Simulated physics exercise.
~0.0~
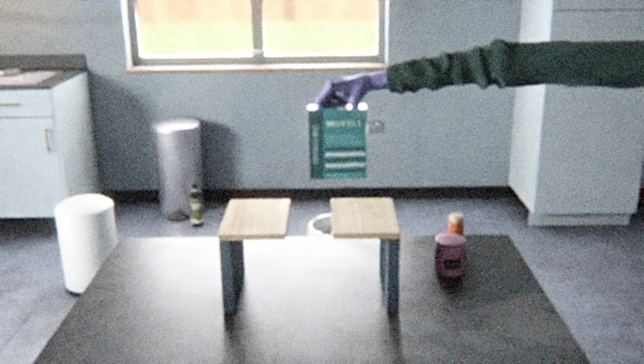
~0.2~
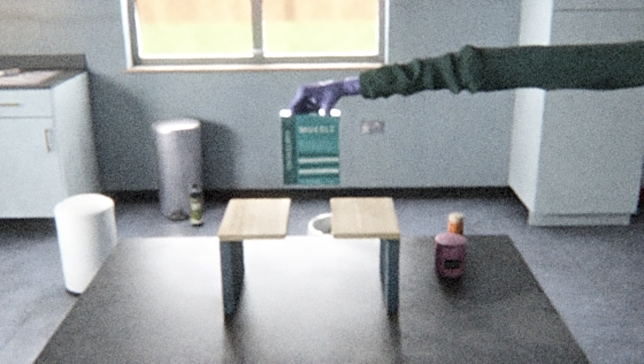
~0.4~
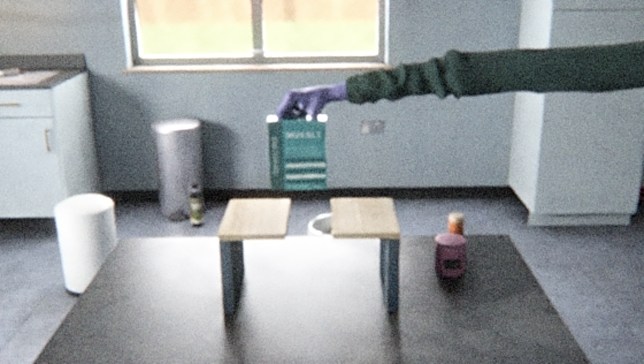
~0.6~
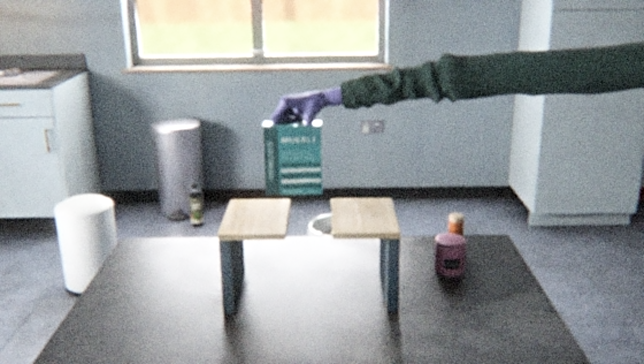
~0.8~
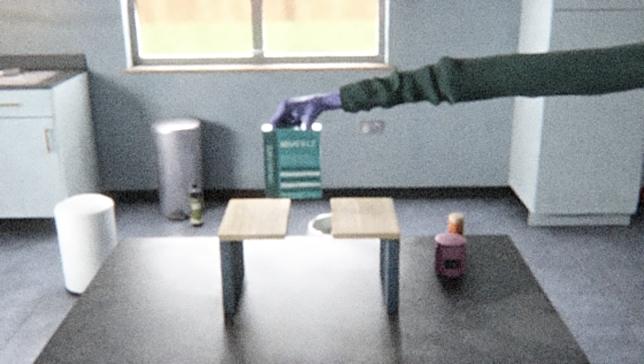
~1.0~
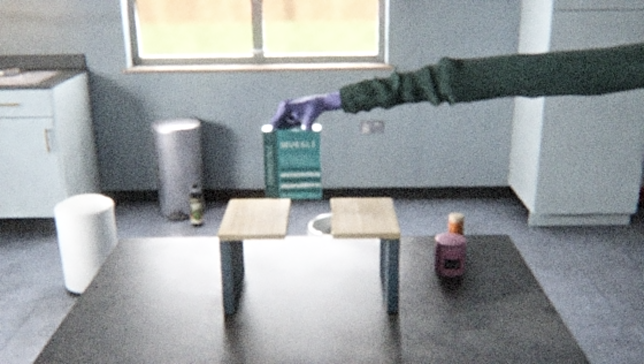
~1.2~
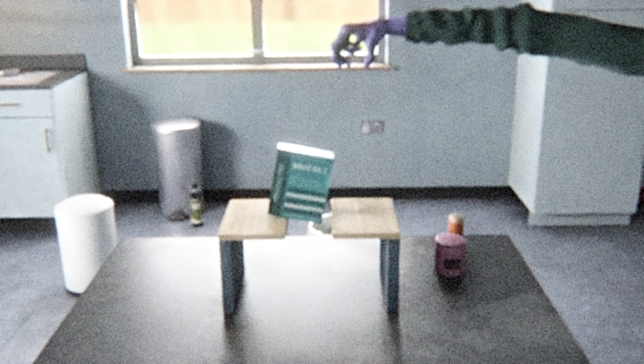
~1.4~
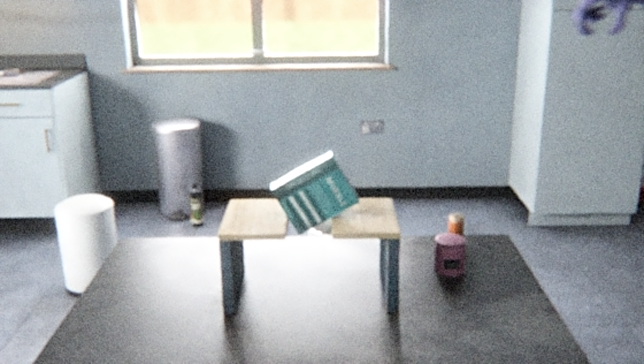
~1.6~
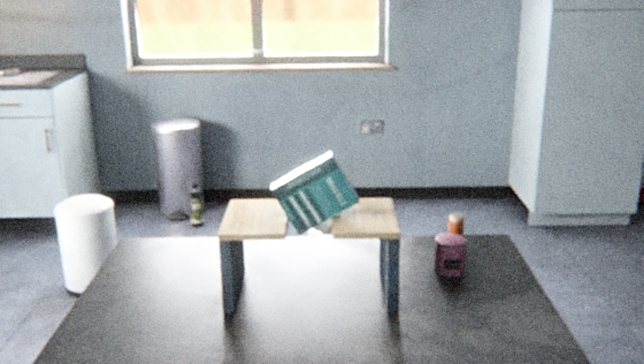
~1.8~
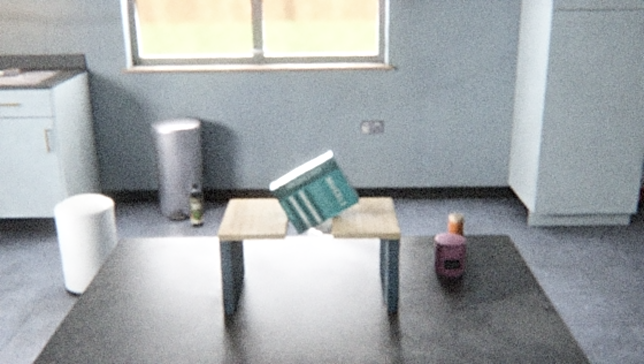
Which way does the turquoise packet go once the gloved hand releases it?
It moves down, dropping onto the ledges and lodging in the gap between them.
